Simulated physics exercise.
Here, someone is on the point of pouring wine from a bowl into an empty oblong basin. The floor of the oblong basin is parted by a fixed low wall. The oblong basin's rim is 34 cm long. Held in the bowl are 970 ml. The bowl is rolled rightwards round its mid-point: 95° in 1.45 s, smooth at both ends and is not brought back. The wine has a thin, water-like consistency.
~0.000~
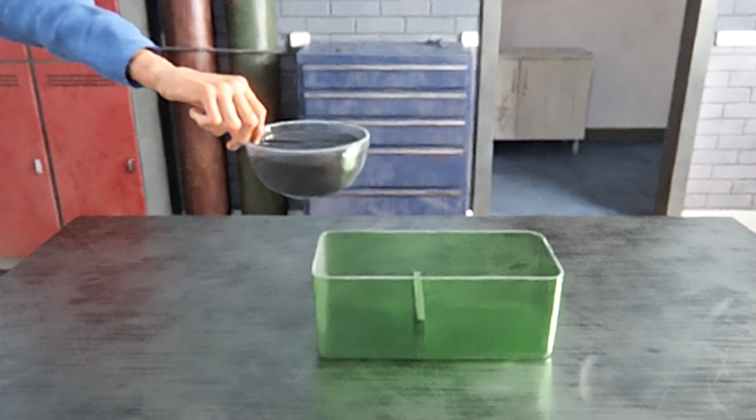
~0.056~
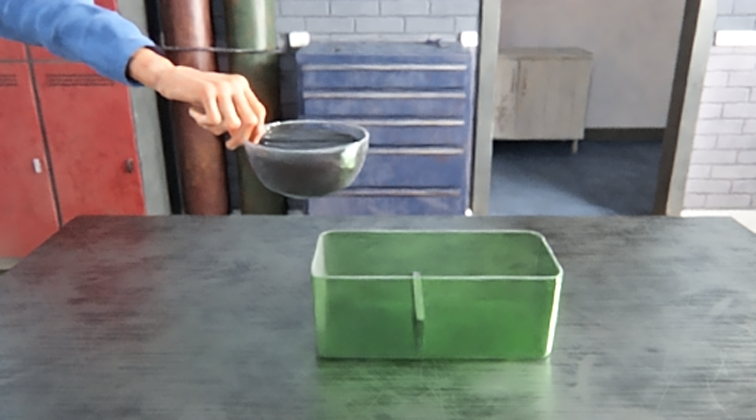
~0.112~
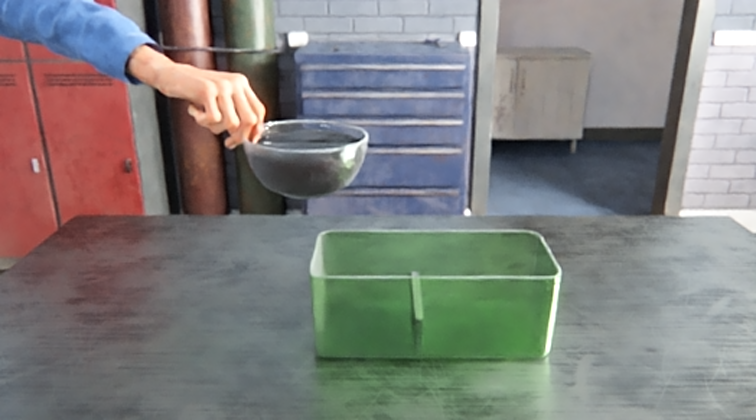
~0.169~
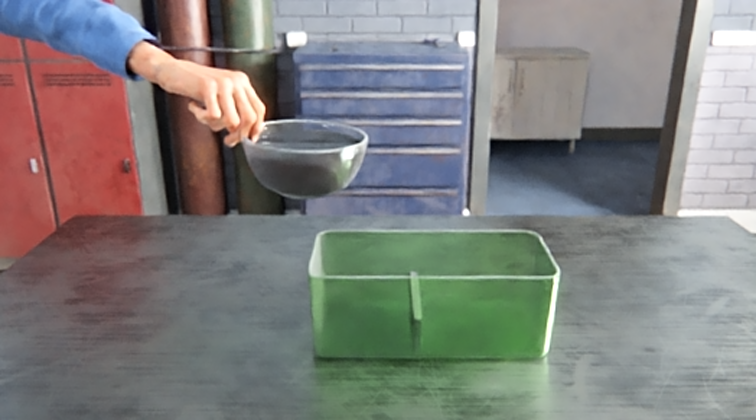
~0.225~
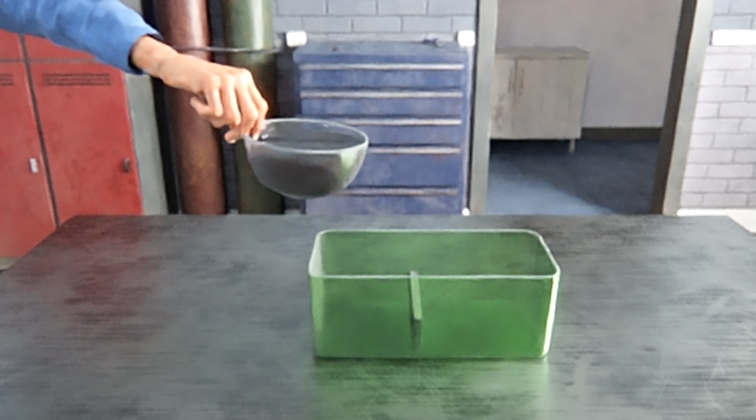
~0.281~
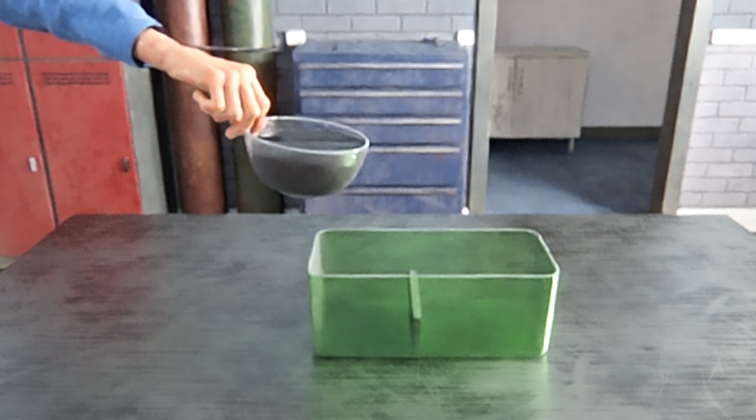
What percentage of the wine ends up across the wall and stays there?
About 55 per cent.
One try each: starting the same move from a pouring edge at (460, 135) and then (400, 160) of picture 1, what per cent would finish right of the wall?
In order, 100 and 85 per cent.
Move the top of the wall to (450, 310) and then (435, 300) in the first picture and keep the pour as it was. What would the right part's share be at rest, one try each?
15 per cent first, 30 per cent second.
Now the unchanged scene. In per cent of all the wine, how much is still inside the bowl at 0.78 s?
I reckon about 54 in a hundred is still held.
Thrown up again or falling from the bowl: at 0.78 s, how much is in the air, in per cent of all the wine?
Near 28 per cent of it all.
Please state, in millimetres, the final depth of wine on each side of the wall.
The left side settles near 20 mm and the right side near 20 mm.
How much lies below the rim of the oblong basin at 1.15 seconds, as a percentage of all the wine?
84 %, more or less.
By 0.78 s the tilt is 53° and 55 per cent is still to pour, 6 is left of the wall and 10 right of it.
By 1.15 s the tilt is 85° and 8 per cent is still to pour, 29 is left of the wall and 54 right of it.
By 1.53 s the tilt is 95° and 0 per cent is still to pour, 44 is left of the wall and 55 right of it.
By 1.95 s the tilt is 95° and 0 per cent is still to pour, 44 is left of the wall and 55 right of it.
At rest 44 per cent lies left of the wall, 55 right of it and 0 outside.
